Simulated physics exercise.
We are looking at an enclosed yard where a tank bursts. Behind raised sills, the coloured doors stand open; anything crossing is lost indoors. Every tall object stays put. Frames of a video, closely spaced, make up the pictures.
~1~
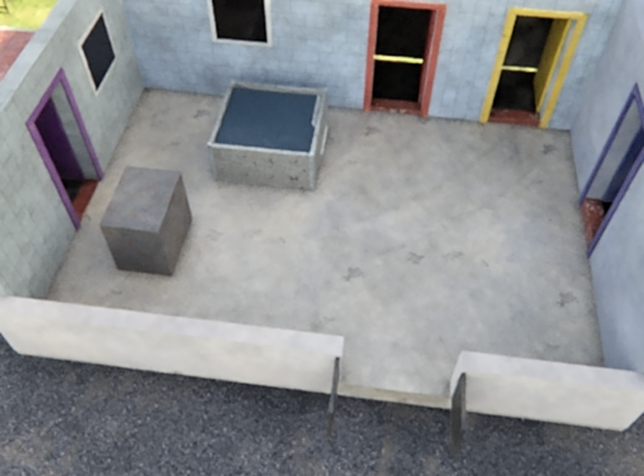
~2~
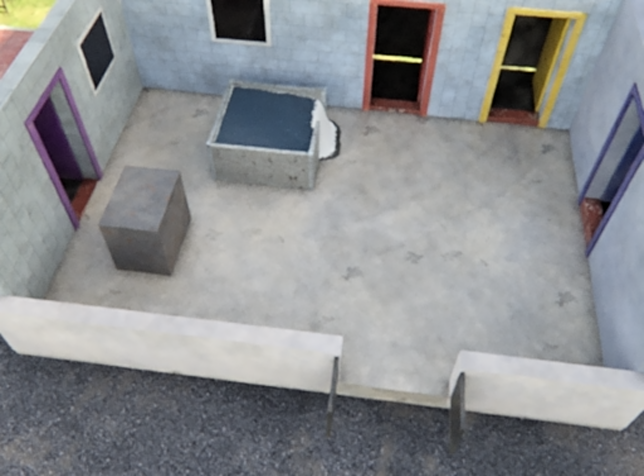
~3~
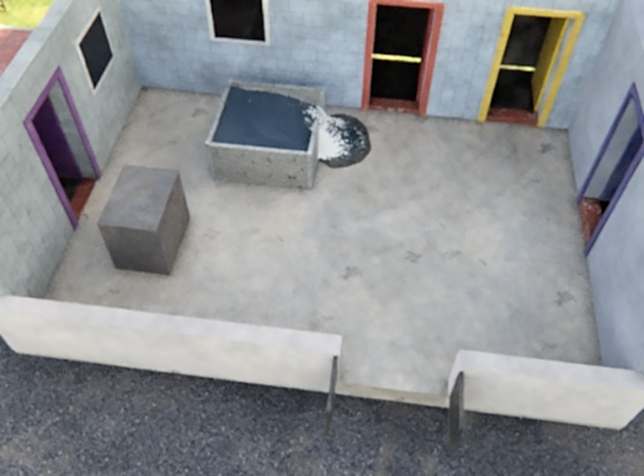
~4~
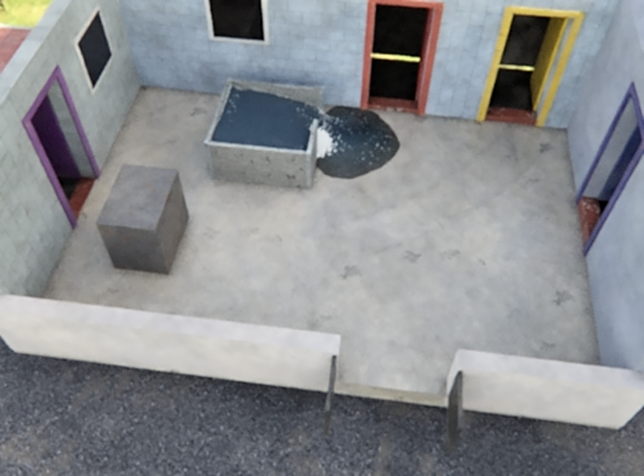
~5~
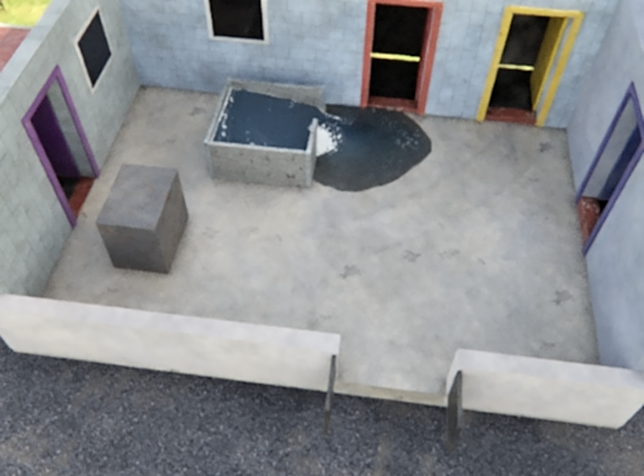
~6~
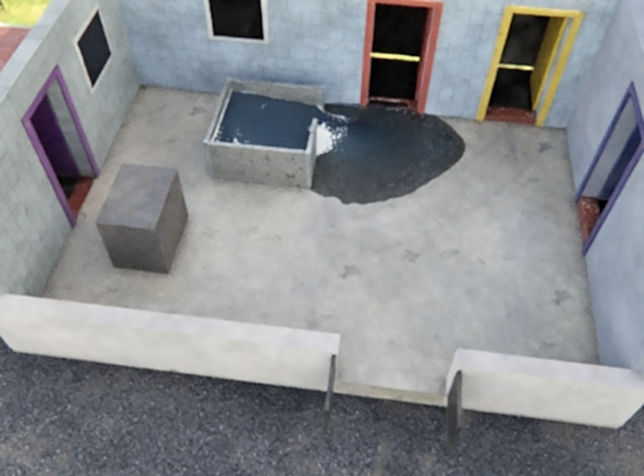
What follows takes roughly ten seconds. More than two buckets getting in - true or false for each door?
Purple door: False; yellow door: False; blue door: False; red door: True.
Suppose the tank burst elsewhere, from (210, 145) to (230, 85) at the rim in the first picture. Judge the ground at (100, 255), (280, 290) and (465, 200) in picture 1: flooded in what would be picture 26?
In the order you gave them, I get drenched, still bare, still bare.
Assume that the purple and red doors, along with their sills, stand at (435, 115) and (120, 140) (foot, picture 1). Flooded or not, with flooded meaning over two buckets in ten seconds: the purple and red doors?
The purple one takes more, the red one keeps below it.
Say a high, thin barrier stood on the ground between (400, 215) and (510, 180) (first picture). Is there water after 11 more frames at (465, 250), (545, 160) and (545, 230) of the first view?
Results in order: Bone-dry / swamped / bone-dry.
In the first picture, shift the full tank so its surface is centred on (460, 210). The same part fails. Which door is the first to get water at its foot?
The one in blue.
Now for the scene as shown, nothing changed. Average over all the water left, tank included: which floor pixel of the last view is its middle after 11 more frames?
At roughly (375, 158).
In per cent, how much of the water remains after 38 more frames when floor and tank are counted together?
Estimate: Close to 94 %.
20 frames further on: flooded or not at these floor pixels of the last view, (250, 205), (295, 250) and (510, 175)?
The three points read clear, clear and soaked through.
A moment on, water covers 25 % of the floor; the purple door not reached, the yellow door wet at the sill, nothing in, the blue door not reached, the red door under two buckets in.
Next, water covers 30 % of the floor; the purple door not reached, the yellow door wet at the sill, nothing in, the blue door wet at the sill, nothing in, the red door over two buckets in.
Then, water covers 35 % of the floor; the purple door not reached, the yellow door wet at the sill, nothing in, the blue door wet at the sill, nothing in, the red door over two buckets in.
Later, water covers 50 % of the floor; the purple door not reached, the yellow door under two buckets in, the blue door wet at the sill, nothing in, the red door over two buckets in.
In the end, water covers 75 % of the floor; the purple door not reached, the yellow door under two buckets in, the blue door wet at the sill, nothing in, the red door over two buckets in.
